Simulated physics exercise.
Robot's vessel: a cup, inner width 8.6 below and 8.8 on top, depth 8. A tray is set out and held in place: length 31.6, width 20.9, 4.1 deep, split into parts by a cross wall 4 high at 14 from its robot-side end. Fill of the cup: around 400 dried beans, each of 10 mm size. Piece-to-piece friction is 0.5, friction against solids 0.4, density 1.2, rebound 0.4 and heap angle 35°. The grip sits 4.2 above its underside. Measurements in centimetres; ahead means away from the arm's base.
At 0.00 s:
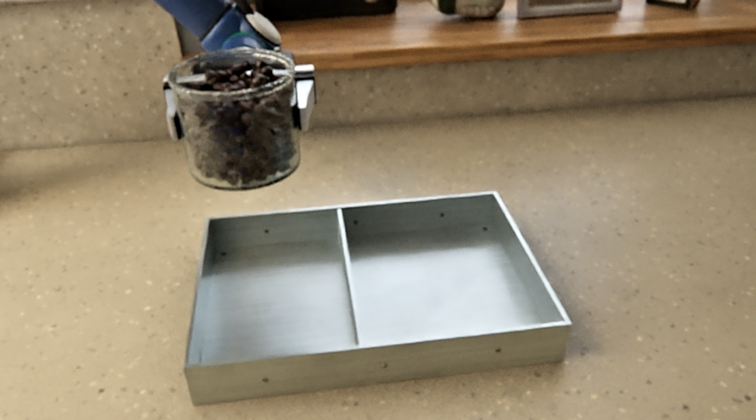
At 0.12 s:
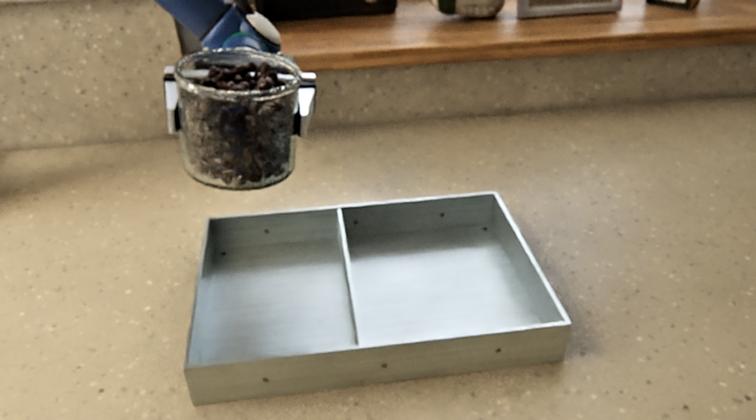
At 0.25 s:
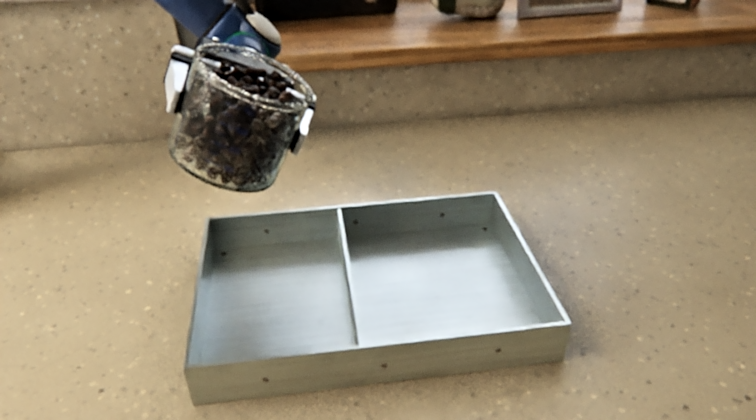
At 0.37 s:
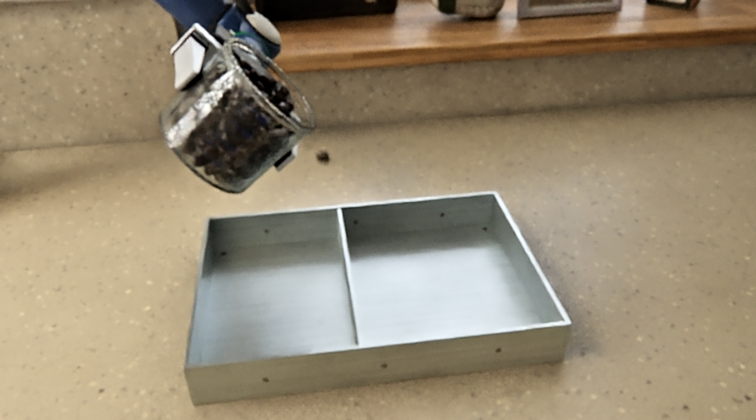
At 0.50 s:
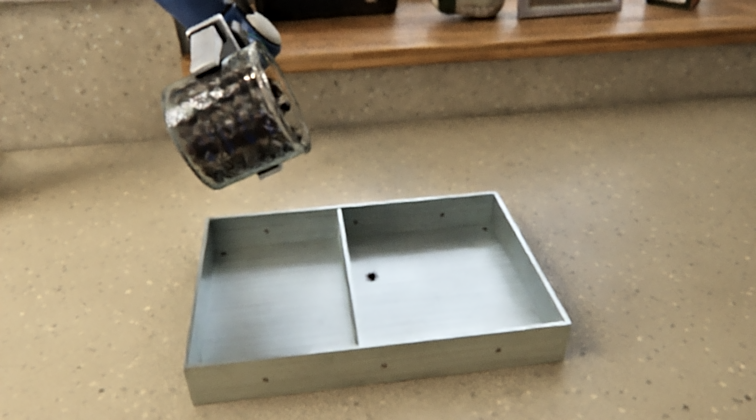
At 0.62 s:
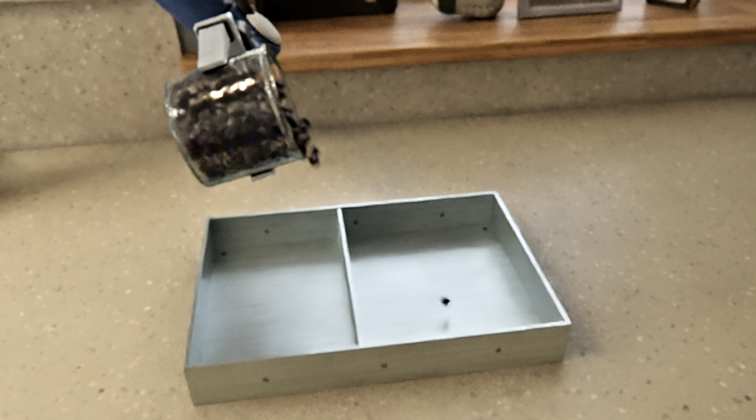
On a speckled countertop, a robot arm tilted a clear cup of dark beans to the right above a divided gray tray, and one bean dropped into the right-hand section before more emerged at the rim.
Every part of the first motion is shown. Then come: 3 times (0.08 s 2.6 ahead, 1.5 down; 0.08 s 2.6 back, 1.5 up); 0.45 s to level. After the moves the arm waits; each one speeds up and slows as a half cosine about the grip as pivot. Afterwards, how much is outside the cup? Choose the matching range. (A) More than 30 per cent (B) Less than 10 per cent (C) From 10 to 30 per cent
More than 30 per cent.
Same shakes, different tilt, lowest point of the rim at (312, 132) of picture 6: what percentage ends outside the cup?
I'd say close to 20 per cent.
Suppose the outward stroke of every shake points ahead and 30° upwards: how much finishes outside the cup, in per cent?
85 %.
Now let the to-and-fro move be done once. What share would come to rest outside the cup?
In that case, some 25 per cent.
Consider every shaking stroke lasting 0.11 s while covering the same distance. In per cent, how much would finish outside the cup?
That would give around 35 per cent.
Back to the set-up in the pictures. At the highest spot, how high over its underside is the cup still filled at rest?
Roughly 7.5 centimetres.
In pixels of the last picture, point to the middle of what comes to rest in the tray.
Approximately (431, 287) in pixels.
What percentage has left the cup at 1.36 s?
Share gone by then: Near 45 %.
After 0.99 s, tilted 75° forward, highest piece 22 above the table; 280 in the cup, 84 in the far-side part, 2 in the robot-side part, 34 in flight or on a rim.
After 1.36 s, tilted 27° forward, highest piece 23 above the table; 229 in the cup, 158 in the far-side part, 12 in the robot-side part, 1 in flight or on a rim.
After 1.75 s, level, highest piece 24 above the table; 229 in the cup, 159 in the far-side part, 12 in the robot-side part.
After 2.80 s, level, highest piece 24 above the table; 229 in the cup, 159 in the far-side part, 12 in the robot-side part.
In the end, 229 in the cup, 159 in the far-side part, 12 in the robot-side part. That is 43 % outside the cup.
